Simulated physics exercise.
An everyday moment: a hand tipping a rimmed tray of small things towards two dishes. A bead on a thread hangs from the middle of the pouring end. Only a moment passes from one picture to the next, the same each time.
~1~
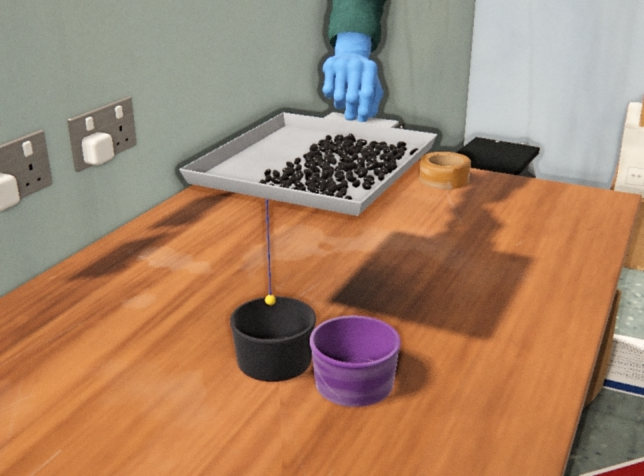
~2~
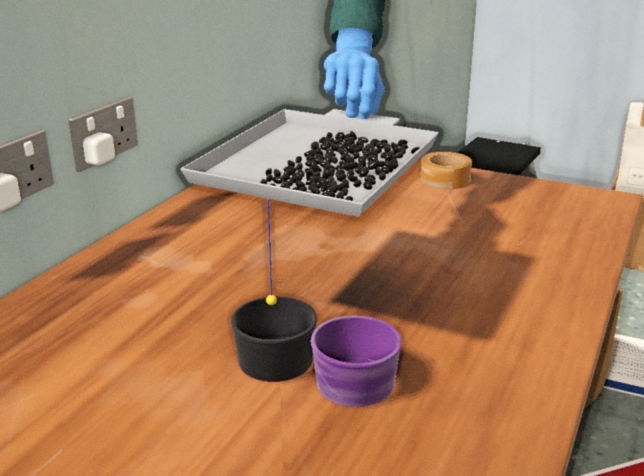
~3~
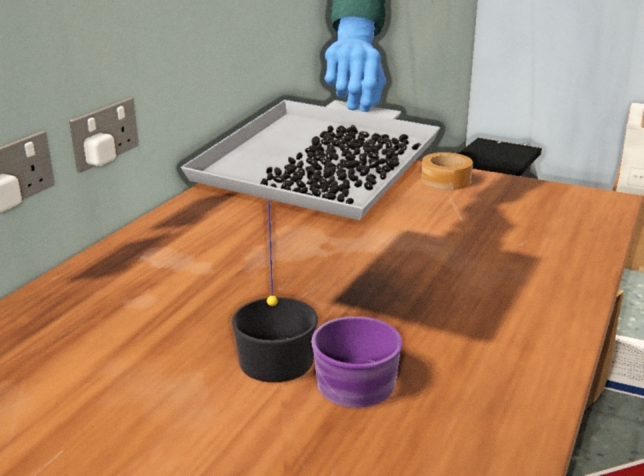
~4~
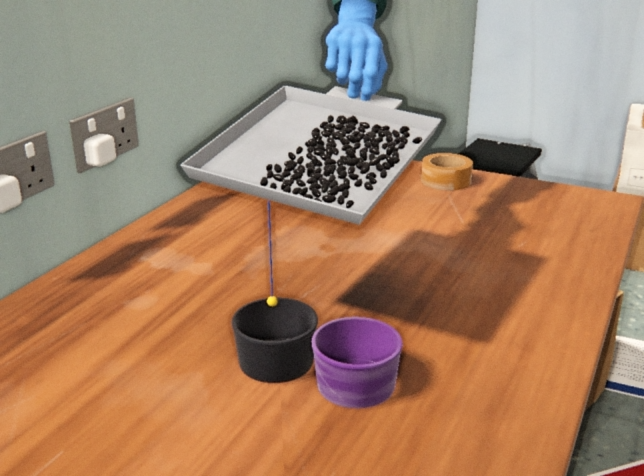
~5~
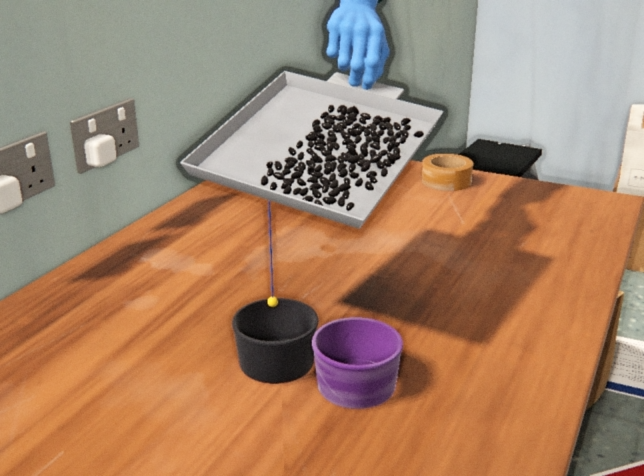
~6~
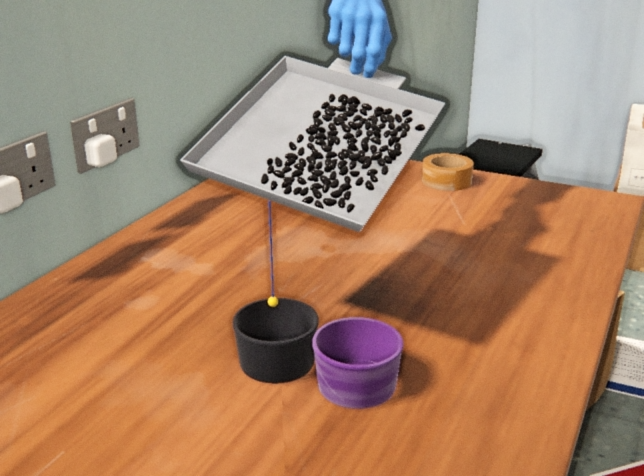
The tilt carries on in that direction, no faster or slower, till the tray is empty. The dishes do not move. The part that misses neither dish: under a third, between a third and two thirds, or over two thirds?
The two hold more than two thirds of the load.
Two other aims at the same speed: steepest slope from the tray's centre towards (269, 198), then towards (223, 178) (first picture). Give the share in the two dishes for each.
Roughly 30 per cent, and 0 per cent.
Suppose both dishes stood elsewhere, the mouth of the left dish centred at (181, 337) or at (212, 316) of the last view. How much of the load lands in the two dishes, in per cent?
In turn 0 and 20 in a hundred.
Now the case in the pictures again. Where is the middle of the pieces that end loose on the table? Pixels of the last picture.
Roughly at (346, 347).
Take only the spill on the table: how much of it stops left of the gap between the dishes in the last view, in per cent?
About 20 per cent.
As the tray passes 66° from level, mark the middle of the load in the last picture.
At about (348, 173).
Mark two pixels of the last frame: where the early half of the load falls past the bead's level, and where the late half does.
Around (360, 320) and then (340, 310).
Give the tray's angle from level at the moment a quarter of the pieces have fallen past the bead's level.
At some 105 degrees.
Just after the last frame, tray tipped steeply; almost all on the tray; just a few in the right dish; just a few in the air.
A moment on, tray tipped past a quarter turn; roughly half on the tray; roughly a quarter in the right dish; just a few outside both; roughly a third in the air.
Further on, tray tipped past a quarter turn; the larger part in the right dish; about a tenth in the left dish; roughly a quarter outside both.
When it is over, tray tipped past a quarter turn; the larger part in the right dish; about a tenth in the left dish; roughly a quarter outside both.
